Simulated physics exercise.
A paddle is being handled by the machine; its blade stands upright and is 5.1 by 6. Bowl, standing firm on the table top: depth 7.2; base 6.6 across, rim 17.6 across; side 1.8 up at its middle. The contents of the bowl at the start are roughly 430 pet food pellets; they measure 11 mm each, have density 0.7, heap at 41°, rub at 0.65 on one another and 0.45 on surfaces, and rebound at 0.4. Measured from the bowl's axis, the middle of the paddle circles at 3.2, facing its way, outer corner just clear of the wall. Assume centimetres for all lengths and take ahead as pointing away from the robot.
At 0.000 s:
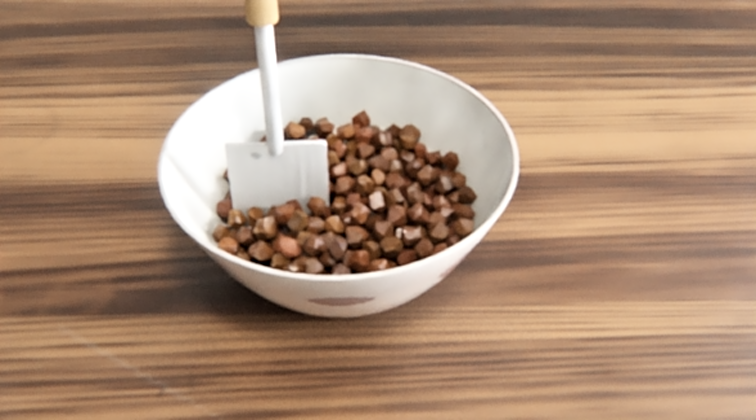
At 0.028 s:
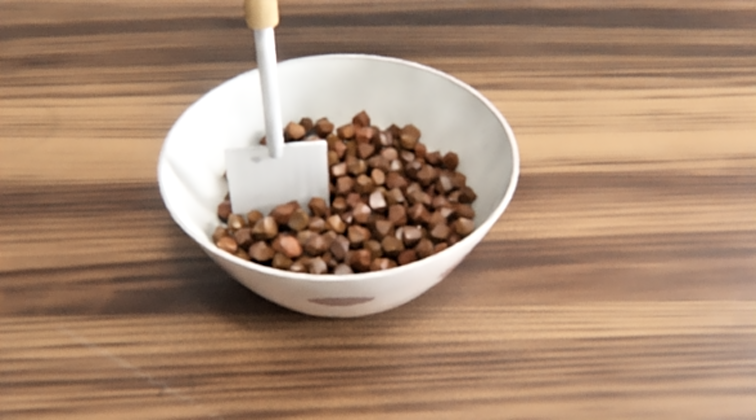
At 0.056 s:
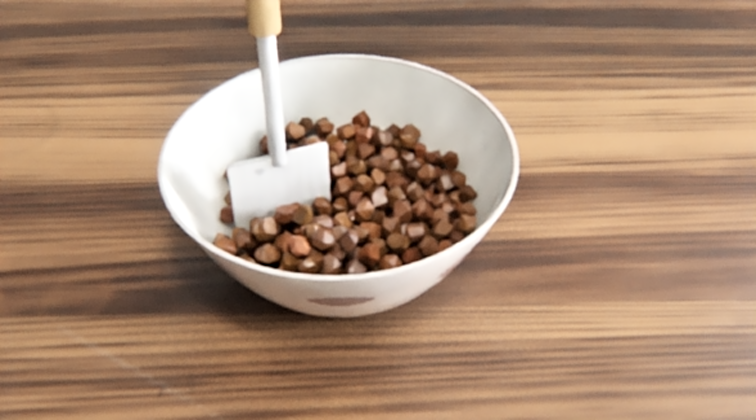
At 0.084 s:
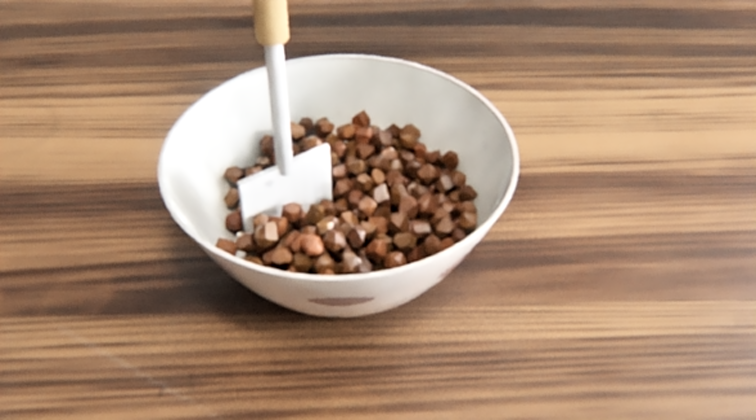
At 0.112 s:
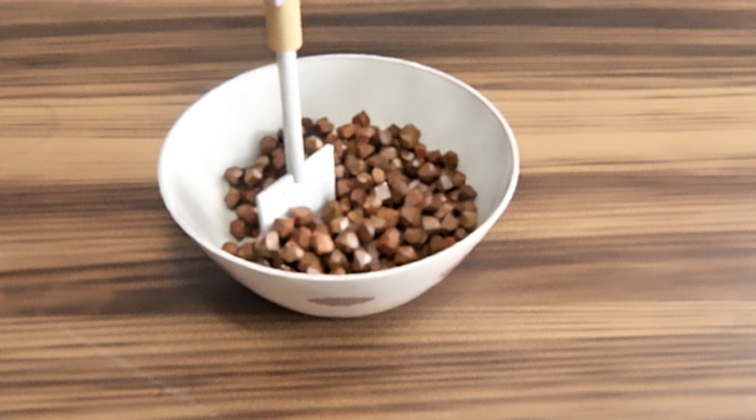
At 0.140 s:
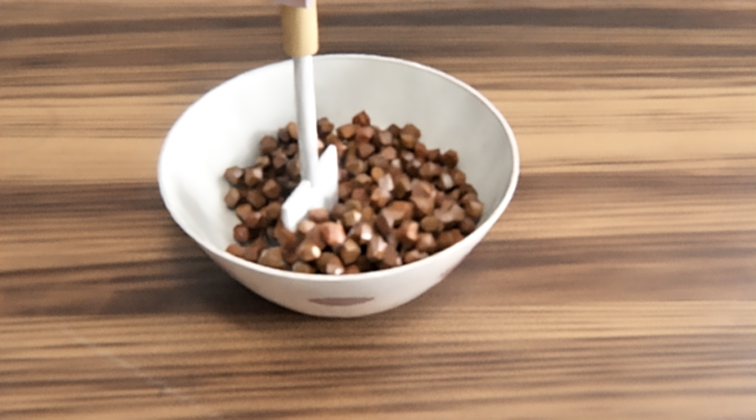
On a striped wood-grain table top, a white bowl holds brown pellets with an upright white paddle at its left side; the paddle starts slowly, then sweeps toward the front and right, turning edge-on as it pushes through the pellets.
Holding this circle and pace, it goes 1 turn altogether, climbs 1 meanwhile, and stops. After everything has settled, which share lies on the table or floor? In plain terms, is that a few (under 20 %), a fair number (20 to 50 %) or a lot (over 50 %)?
A few, under 20 %.
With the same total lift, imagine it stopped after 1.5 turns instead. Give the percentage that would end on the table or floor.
Close to 15 in a hundred.
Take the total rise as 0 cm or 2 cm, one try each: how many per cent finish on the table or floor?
Some 10 and some 10 per cent.
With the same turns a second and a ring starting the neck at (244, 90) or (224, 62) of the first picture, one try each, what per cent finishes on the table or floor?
Roughly 10 % and 0 %.
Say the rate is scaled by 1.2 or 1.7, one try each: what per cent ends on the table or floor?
15 % and 25 %.
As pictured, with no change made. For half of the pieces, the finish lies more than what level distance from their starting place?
Around 7 cm.
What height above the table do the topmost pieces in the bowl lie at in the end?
Roughly 7.5 cm.
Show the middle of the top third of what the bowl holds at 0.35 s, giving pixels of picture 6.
I'd put its middle near (422, 134).
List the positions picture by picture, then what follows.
The first picture shows paddle neck at (273, 119), 0° round; upper third of the load around (354, 201), from x 220 to 465, top at y 120; 430 in the bowl.
The second picture shows paddle neck at (273, 122), 5° round; upper third of the load around (351, 202), from x 220 to 465, top at y 120.
The third picture shows paddle neck at (275, 130), 19° round; upper third of the load around (351, 210), from x 220 to 470, top at y 120.
The fourth picture shows paddle neck at (282, 139), 35° round; upper third of the load around (354, 218), from x 225 to 470, top at y 120.
The fifth picture shows paddle neck at (294, 146), 50° round; upper third of the load around (357, 224), from x 230 to 470, top at y 120.
The sixth picture shows paddle neck at (308, 151), 65° round; upper third of the load around (368, 222), from x 230 to 475, top at y 120; 430 in the bowl.
After 0.35 s, 179° round, highest piece 9 above the table; 418 in the bowl, 3 on the table or floor, 9 in flight or on the tool.
After 0.56 s, 292° round, highest piece 10 above the table; 399 in the bowl, 22 on the table or floor, 9 in flight or on the tool.
After 0.87 s, 0° round, highest piece 7 above the table; 376 in the bowl, 54 on the table or floor.
After 1.57 s, 0° round, highest piece 7 above the table; 376 in the bowl, 54 on the table or floor.
At rest, 376 in the bowl, 54 on the table or floor. That is 13 % on the table or floor.
